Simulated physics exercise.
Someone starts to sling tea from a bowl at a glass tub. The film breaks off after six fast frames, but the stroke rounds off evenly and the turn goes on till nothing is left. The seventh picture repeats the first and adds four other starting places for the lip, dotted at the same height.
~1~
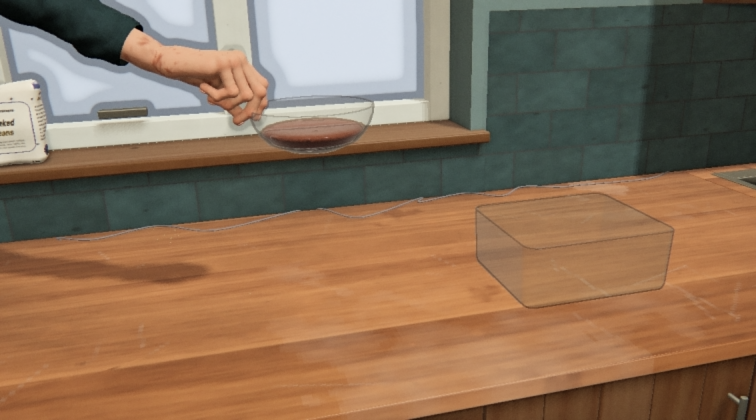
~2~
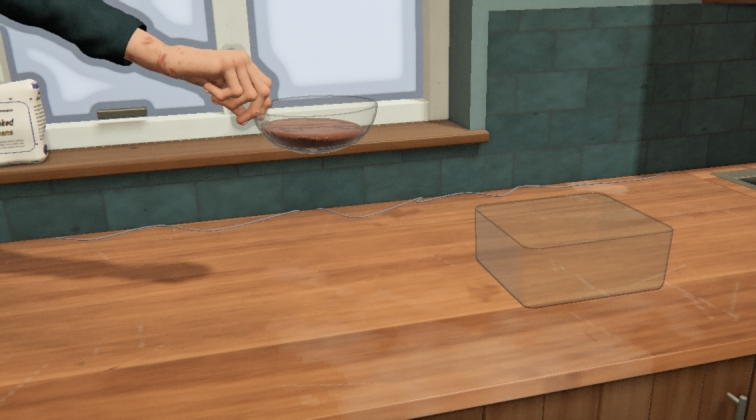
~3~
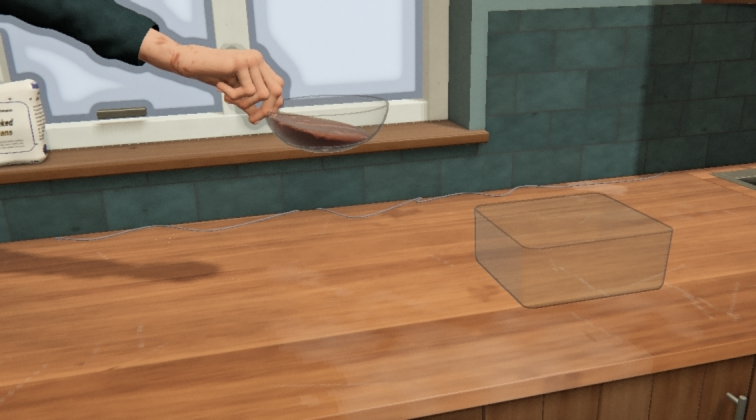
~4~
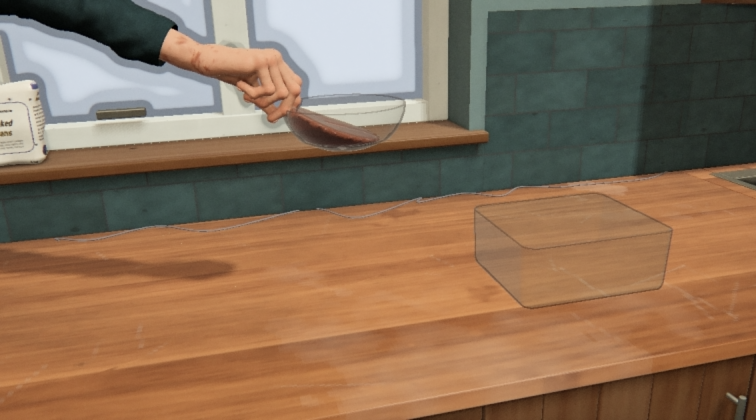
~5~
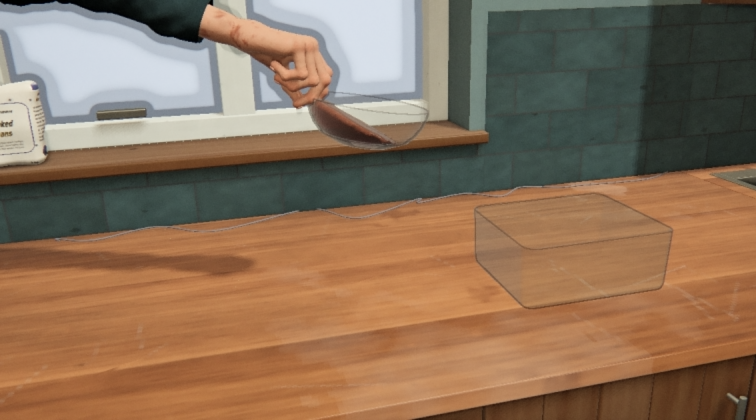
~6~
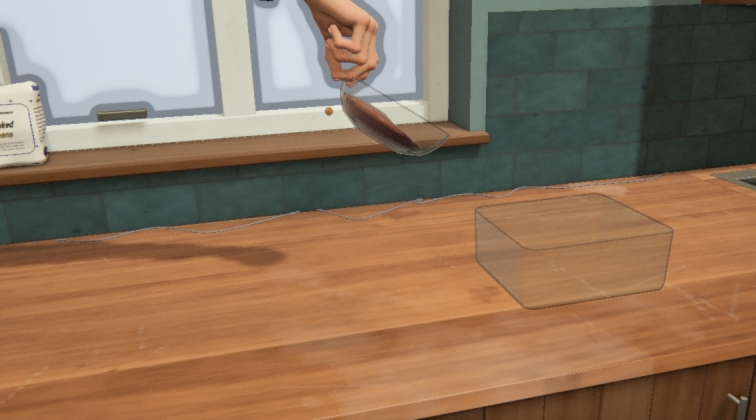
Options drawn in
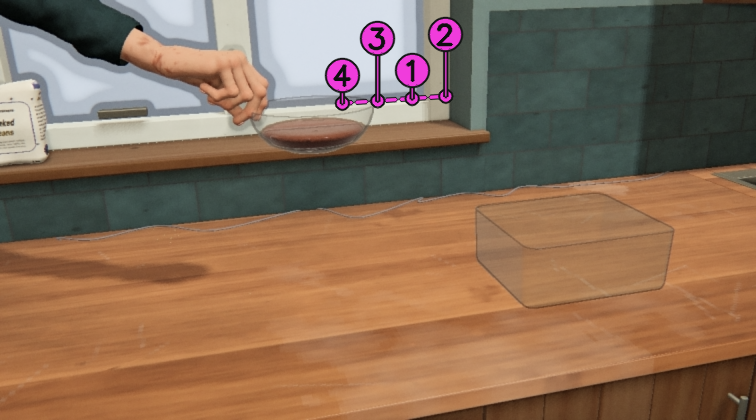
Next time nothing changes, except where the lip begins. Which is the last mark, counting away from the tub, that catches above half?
Take 4.
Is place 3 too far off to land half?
No, that is safe.
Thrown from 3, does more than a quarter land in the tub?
Yes.
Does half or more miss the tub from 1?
No.
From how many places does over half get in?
All four.
In magenta, 1 at (412, 98); 2 at (445, 96); 3 at (377, 100); 4 at (342, 103).
With 1, about 77 % lands in the tub, 9 % falls short and 14 % goes beside or beyond.
With 2, about 87 % lands in the tub, 10 % falls short and 3 % goes beside or beyond.
With 3, about 75 % lands in the tub, 8 % falls short and 18 % goes beside or beyond.
With 4, about 64 % lands in the tub, 18 % falls short and 17 % goes beside or beyond.
